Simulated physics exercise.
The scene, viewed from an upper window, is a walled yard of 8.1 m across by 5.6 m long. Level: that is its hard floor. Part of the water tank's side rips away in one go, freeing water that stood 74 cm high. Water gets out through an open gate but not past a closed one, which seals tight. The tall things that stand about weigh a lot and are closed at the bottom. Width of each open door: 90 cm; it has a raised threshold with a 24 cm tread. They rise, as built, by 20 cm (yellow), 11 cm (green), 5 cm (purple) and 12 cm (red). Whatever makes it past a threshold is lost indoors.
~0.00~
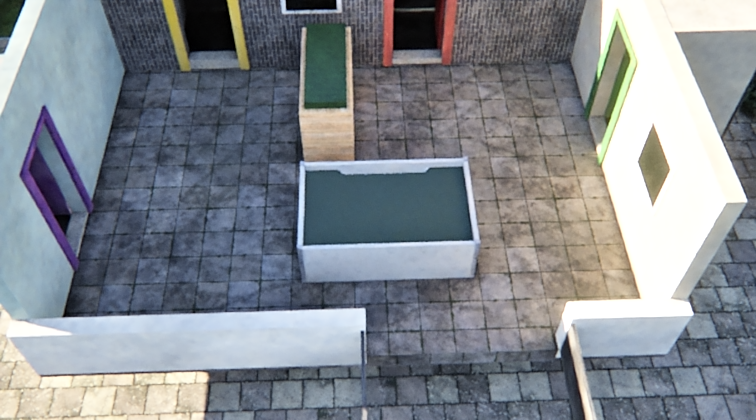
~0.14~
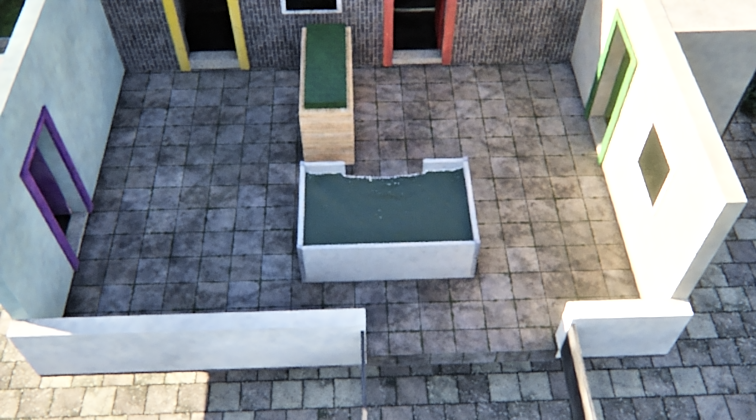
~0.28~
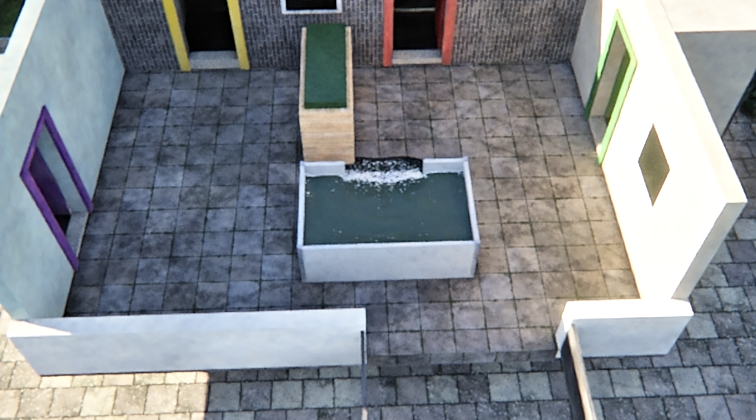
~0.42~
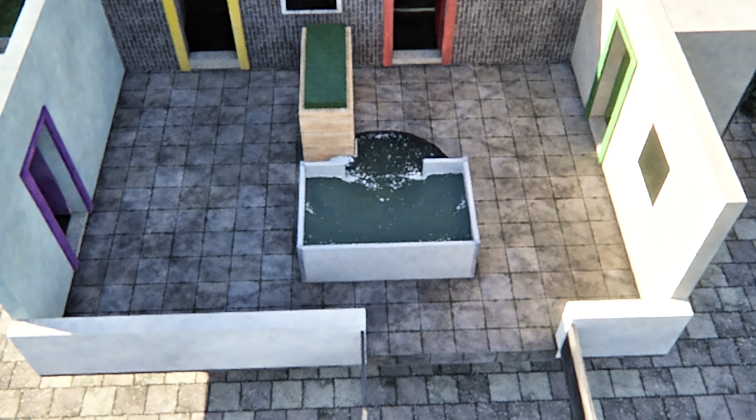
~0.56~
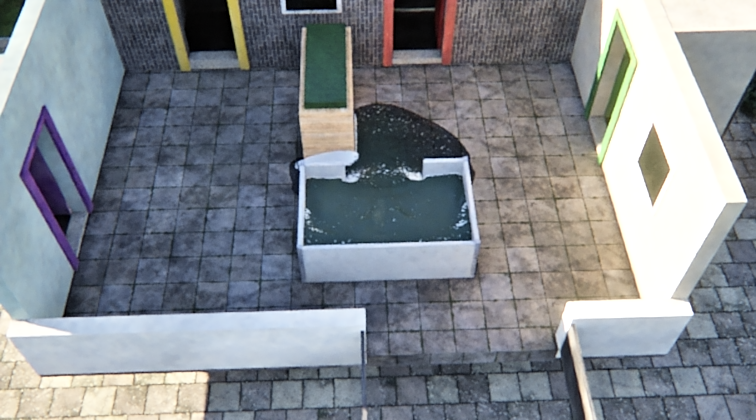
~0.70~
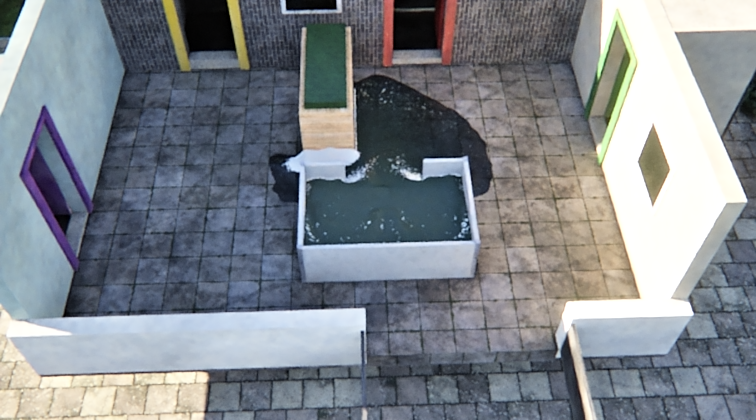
A walled yard paved in grey stone tiles is seen from high above by a still camera. A white-walled tank of dark green water stands in the middle beside a tan, green-topped block, with yellow and red doorways behind, a purple one left and a green one right. The tank's far side breaks open, and water pours out foaming, spreading darkly across the tiles toward the back and around the block.
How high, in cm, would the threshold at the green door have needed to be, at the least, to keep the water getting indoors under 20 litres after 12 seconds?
About 6 cm.
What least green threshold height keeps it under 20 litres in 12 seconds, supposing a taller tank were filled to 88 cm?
Minimum height: Approx. 7.0 cm.
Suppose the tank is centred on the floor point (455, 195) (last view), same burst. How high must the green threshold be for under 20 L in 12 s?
It should be around 5.5 cm high.
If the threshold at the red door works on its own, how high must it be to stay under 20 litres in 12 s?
Red: Roughly 30 cm.
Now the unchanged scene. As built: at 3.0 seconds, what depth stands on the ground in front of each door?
Centimetres: Yellow = 4, green = 6, purple = 8, red = 23.
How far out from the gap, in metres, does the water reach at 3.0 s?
Roughly 5.6 m.
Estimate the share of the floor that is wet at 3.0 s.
I'd say near 50 percent.
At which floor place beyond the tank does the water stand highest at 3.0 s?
Look close to (562, 60).
After 1.4 s water covers 25 % of the floor, deepest (44 cm) near (375, 65); it has not reached the green door.
After 3.0 s water covers 50 % of the floor, deepest (34 cm) near (562, 60); 6 cm at the green door, 0 litres in over its 11 cm threshold.
After 12.0 s water covers 100 % of the floor, deepest (8 cm) near (310, 341); 5 cm at the green door, 0 litres in over its 11 cm threshold.
At the green door as built, the water arrived by 2.9 s and peaked near 10 cm at 4.2 s.
Run again over the same 12 s with other heights there, 37 litres in over 4.5 cm, 10 litres over 7 cm. The limit of 20 litres is kept from about 6 cm up.
